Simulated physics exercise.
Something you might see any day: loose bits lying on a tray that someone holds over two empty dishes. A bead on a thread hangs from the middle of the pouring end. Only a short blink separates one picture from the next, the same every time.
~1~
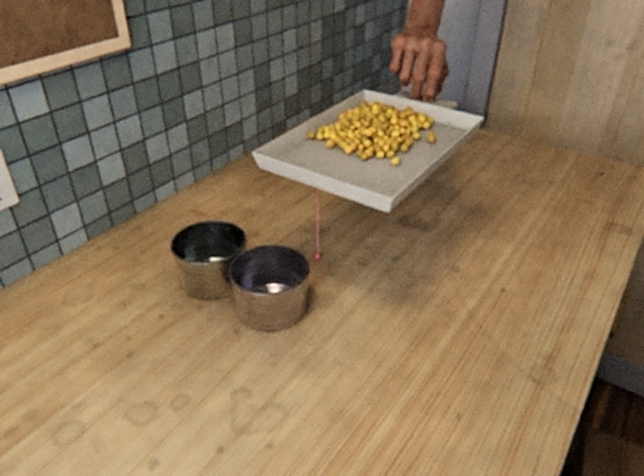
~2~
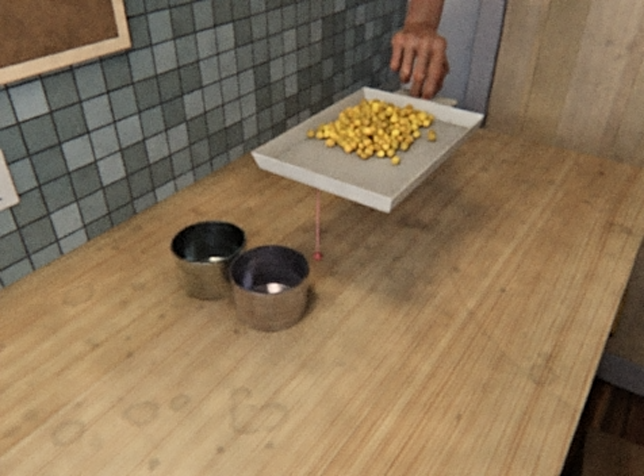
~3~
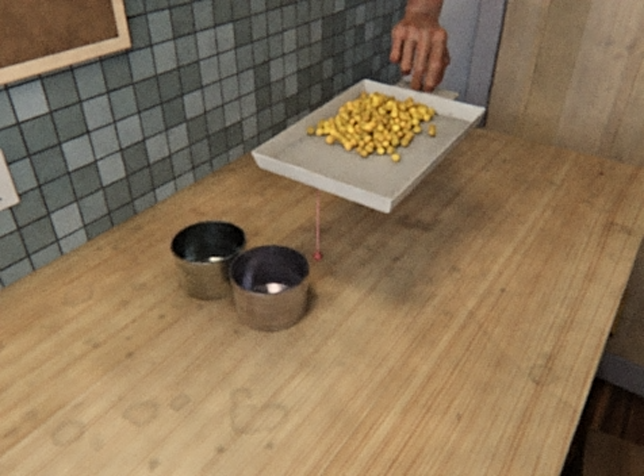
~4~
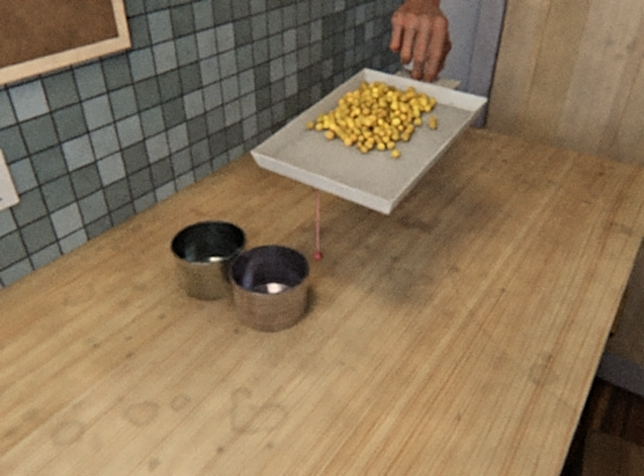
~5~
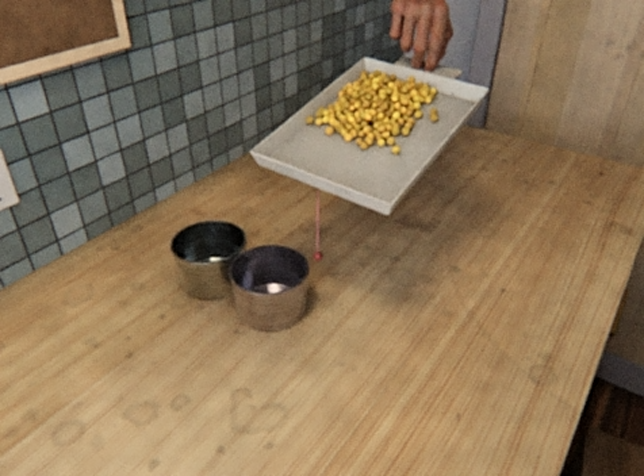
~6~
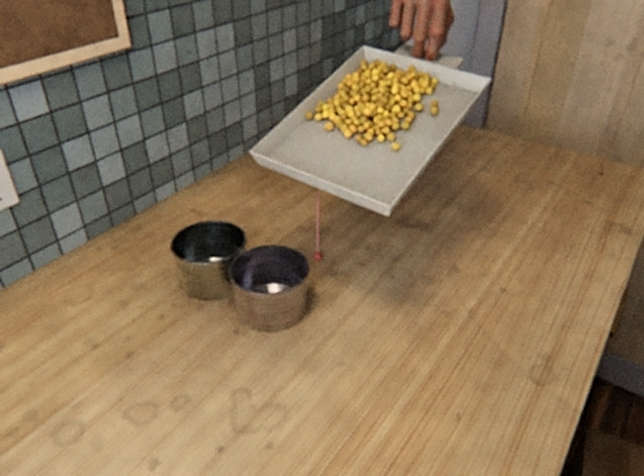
On a wooden counter beside a tiled wall, a hand holds a pale tray of yellow puffed corn balls above two empty metal dishes, a red bead hanging on a thread. The hand slowly raises the tray's far end, steepening its slant toward the dishes, while the corn stays heaped together.
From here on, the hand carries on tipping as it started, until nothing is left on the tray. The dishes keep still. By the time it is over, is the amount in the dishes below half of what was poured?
Compared with the spill, the catch will be smaller.
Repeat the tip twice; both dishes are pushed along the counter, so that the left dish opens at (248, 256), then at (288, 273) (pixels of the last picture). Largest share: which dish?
The one at right the first time, the one at right the second.
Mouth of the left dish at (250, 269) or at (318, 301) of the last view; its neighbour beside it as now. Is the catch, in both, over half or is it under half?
The first try: Most of it. The second: Over half.
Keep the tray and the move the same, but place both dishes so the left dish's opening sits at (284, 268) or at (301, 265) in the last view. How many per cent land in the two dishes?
Close to 80 in a hundred, then close to 50 in a hundred.
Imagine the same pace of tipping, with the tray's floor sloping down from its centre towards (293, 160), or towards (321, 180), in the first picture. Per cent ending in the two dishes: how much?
First case about 50 percent; second case about 60 percent.
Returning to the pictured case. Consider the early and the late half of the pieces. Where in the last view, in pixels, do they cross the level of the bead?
For the early half I get (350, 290), and for the late half (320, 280).
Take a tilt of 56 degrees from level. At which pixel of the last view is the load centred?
Somewhere about pixel (338, 168).
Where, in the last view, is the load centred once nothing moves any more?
Last view, resting centre - approx. (335, 356).
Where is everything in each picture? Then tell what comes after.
Corners of the pouring end at (259, 152) and (390, 195), level; middle of the load at (374, 128), puffed corn balls; left dish at (185, 275); right dish at (245, 306); bead on its thread at (318, 256), in the first frame.
Corners of the pouring end at (259, 152) and (390, 195), level; middle of the load at (375, 126), in the second frame.
Corners of the pouring end at (258, 151) and (389, 196), tipped barely, lowest at the right corner; middle of the load at (375, 121), in the third frame.
Corners of the pouring end at (258, 151) and (389, 198), tipped a little, lowest at the right corner; middle of the load at (380, 111), in the fourth frame.
Corners of the pouring end at (257, 151) and (389, 200), tipped a little, lowest at the right corner; middle of the load at (380, 104), in the fifth frame.
Corners of the pouring end at (256, 150) and (388, 202), tipped clearly, lowest at the right corner; middle of the load at (375, 99); left dish at (185, 275); right dish at (245, 306), in the sixth frame.
Soon after the last picture, tray tipped steeply; nearly all on the tray; a stray few outside both; a stray few in the air.
A little later, tray tipped right over; most on the tray; a stray few in the right dish; about a quarter outside both; a stray few in the air.
Later still, tray tipped past a quarter turn; a small part in the right dish; most outside both.
At rest, tray tipped past a quarter turn; a small part in the right dish; none in the left dish; most outside both.
